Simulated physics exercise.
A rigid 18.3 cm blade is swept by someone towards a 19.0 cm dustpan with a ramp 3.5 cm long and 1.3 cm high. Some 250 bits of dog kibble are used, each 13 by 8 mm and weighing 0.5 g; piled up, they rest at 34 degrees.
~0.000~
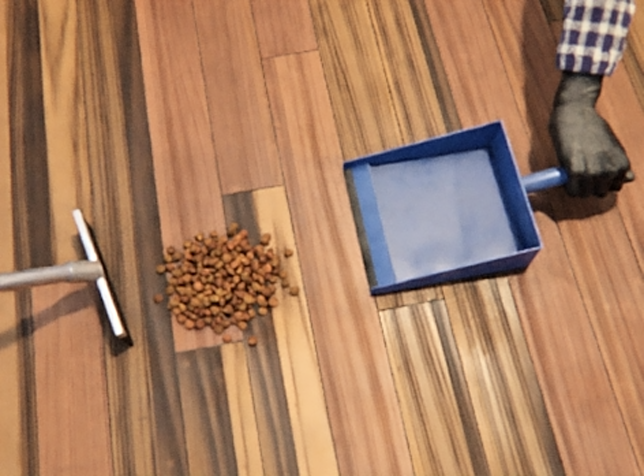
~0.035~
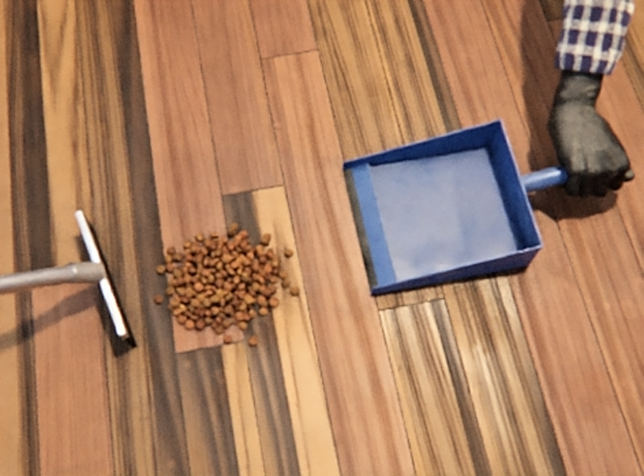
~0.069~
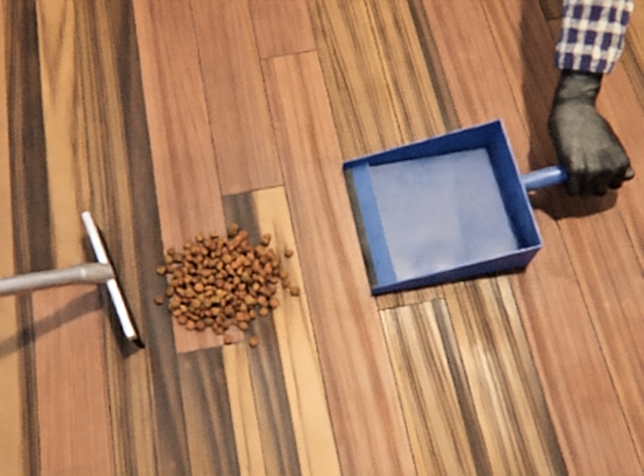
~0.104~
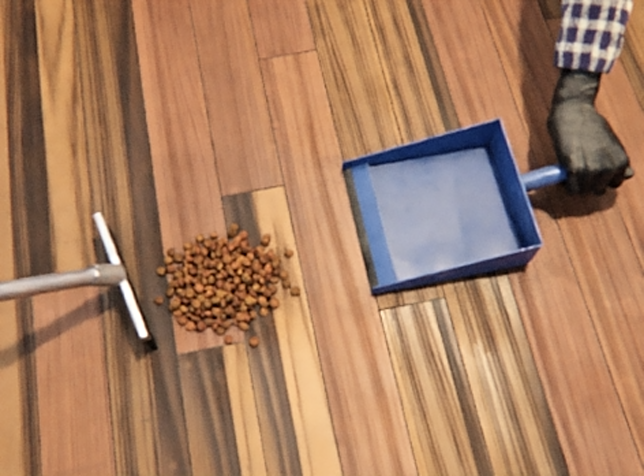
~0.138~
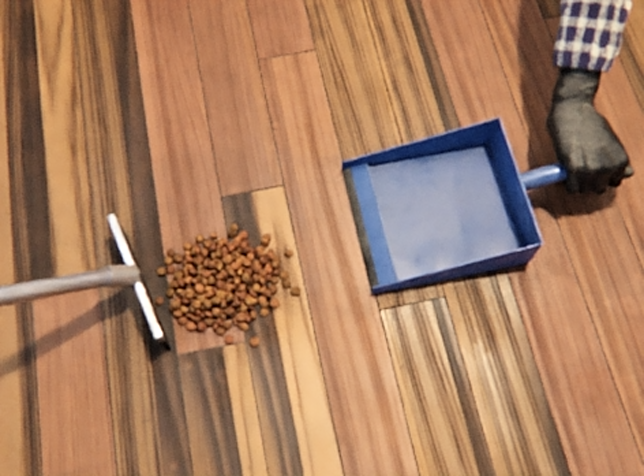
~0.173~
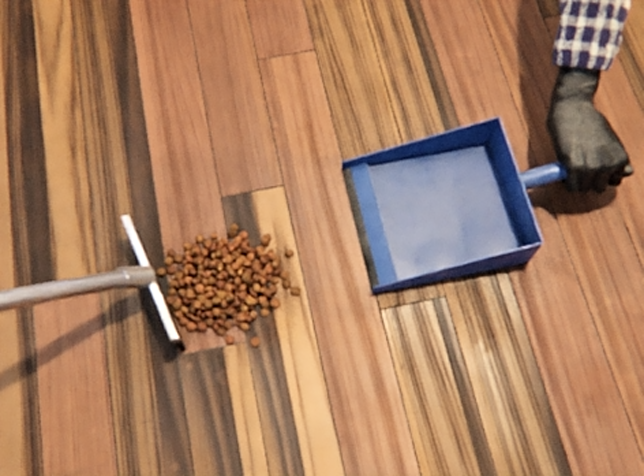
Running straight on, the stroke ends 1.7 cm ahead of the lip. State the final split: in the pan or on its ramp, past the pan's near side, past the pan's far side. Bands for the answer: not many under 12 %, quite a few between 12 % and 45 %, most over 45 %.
Pan: Not many; near side: Quite a few; far side: Not many.
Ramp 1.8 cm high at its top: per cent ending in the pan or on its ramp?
Near 5 per cent, then.
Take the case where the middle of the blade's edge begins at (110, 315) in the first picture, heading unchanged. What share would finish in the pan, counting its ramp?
Some 0 per cent.
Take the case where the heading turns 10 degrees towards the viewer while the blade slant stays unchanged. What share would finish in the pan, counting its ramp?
Roughly 0 per cent.
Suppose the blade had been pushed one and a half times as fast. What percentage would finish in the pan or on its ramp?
About 10 per cent.
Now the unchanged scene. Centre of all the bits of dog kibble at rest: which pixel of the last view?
I'd say roughly (349, 255).
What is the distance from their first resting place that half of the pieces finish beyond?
I'd say near 18 cm.
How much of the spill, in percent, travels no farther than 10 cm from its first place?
It comes to near 15 percent.
After 0.41 s, middle of the blade 16 cm from the lip; 0 % over the lip, far side 0 %, near side 15 %.
After 0.56 s, middle of the blade 8 cm from the lip; 0 % over the lip, far side 0 %, near side 25 %.
After 0.84 s, middle of the blade 4 cm from the lip; 10 % over the lip, far side 0 %, near side 25 %.
At rest (1.3 s), pan 10 %, near side 25 %, far side 0 %, in front of the lip or behind the blade 65 %.
